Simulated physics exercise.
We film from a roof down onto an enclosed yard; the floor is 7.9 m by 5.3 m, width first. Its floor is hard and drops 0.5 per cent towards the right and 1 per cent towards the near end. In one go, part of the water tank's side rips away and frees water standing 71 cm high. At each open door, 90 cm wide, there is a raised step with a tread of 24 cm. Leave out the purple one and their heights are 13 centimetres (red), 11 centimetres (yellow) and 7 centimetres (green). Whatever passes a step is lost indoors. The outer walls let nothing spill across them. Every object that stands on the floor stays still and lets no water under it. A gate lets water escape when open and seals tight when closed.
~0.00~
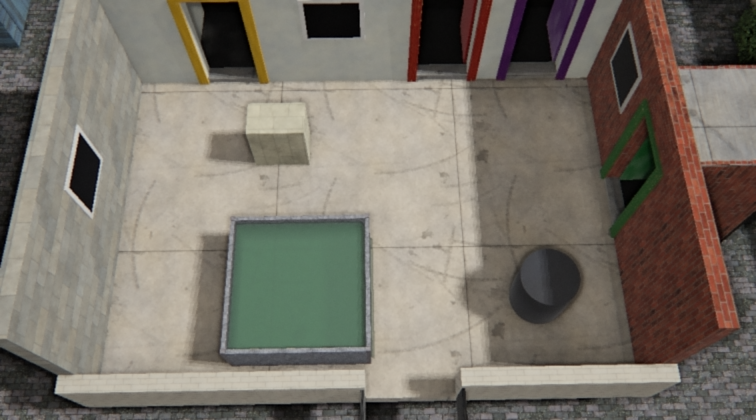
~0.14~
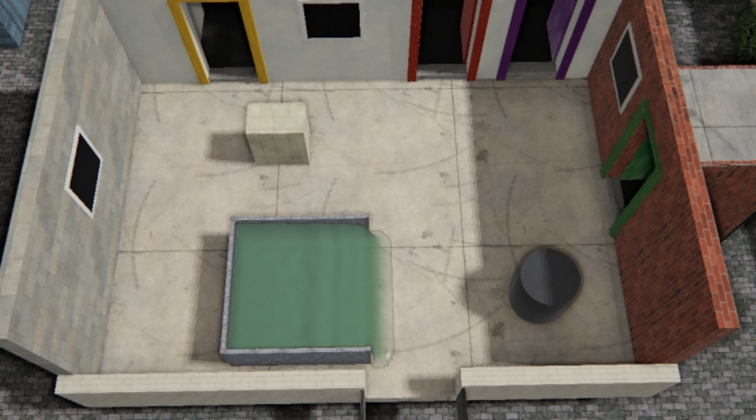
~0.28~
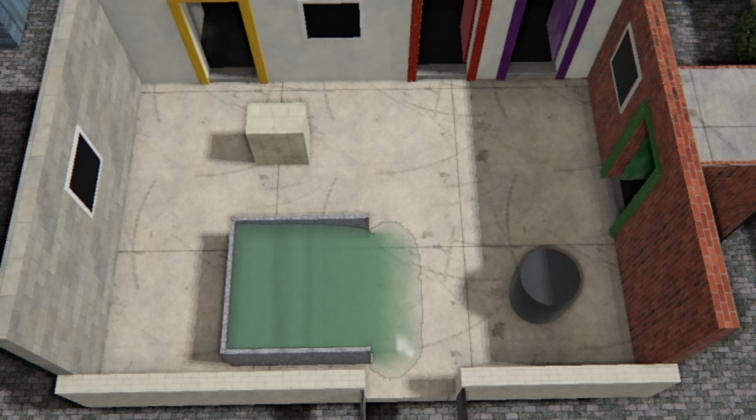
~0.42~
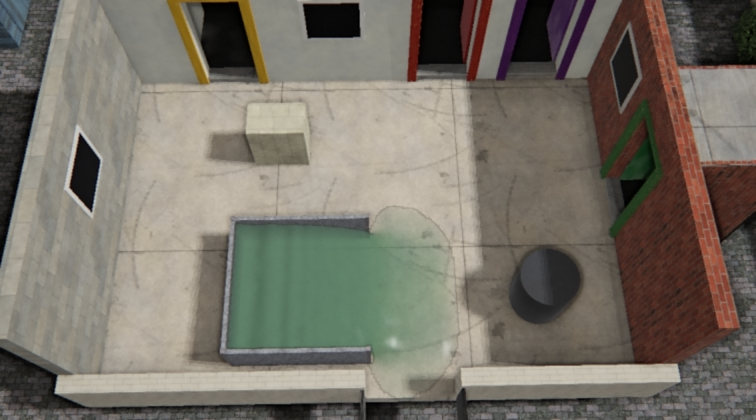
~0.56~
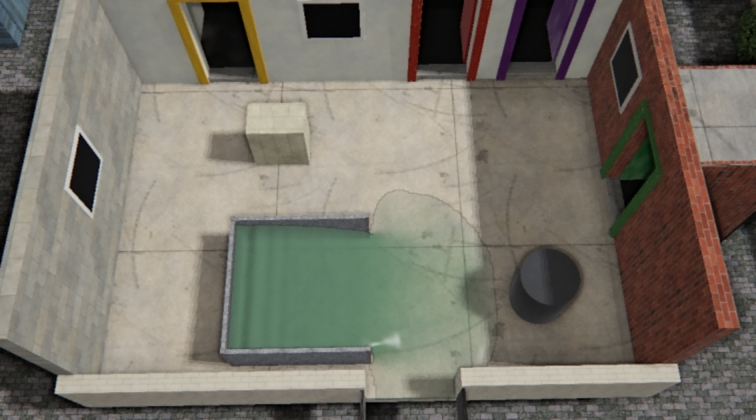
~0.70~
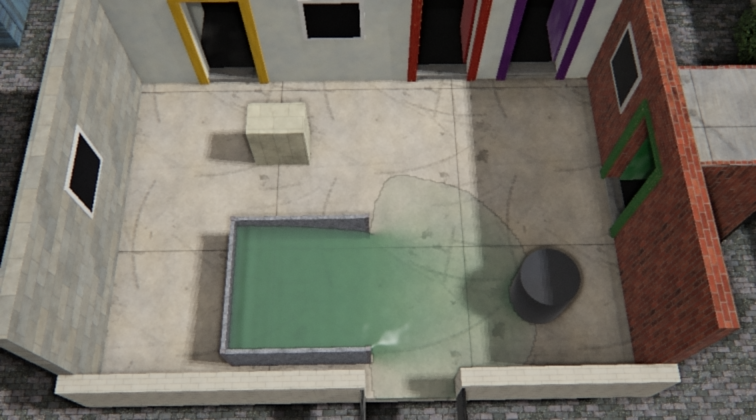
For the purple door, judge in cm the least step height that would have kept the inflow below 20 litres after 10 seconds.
A step of about 26 cm.
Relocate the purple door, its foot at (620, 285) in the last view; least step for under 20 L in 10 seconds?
It needs about 15 cm.
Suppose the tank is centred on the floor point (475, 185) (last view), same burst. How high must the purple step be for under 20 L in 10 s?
A minimum of about 19 cm.
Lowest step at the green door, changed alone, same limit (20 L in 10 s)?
For the green door, about 23 cm.
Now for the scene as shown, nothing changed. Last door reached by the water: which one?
I'd say the yellow door.
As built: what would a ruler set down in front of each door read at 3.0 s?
In cm - purple: 7, red: 0, yellow: 0, green: 17.
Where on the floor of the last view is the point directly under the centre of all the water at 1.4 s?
Approximately (384, 297).
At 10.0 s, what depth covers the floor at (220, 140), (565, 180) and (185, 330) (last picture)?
That's 2, 7 and 0 cm, in the order given.
After 1.4 s water covers 30 % of the floor, deepest (43 cm) near (498, 296); it has not reached the purple door.
After 3.0 s water covers 45 % of the floor, deepest (36 cm) near (579, 81); 7 cm at the purple door, 0 litres in over its 16 cm step.
After 10.0 s water covers 90 % of the floor, deepest (12 cm) near (628, 377); 5 cm at the purple door, 82 litres in over its 16 cm step.
At the purple door as built, the water arrived by 2.7 s and peaked near 30 cm at 4.2 s.
With a step of 24 cm, 27 litres would have come in within the 10 s; with 28 cm, 13 litres. So under 20 litres takes about 26 cm.
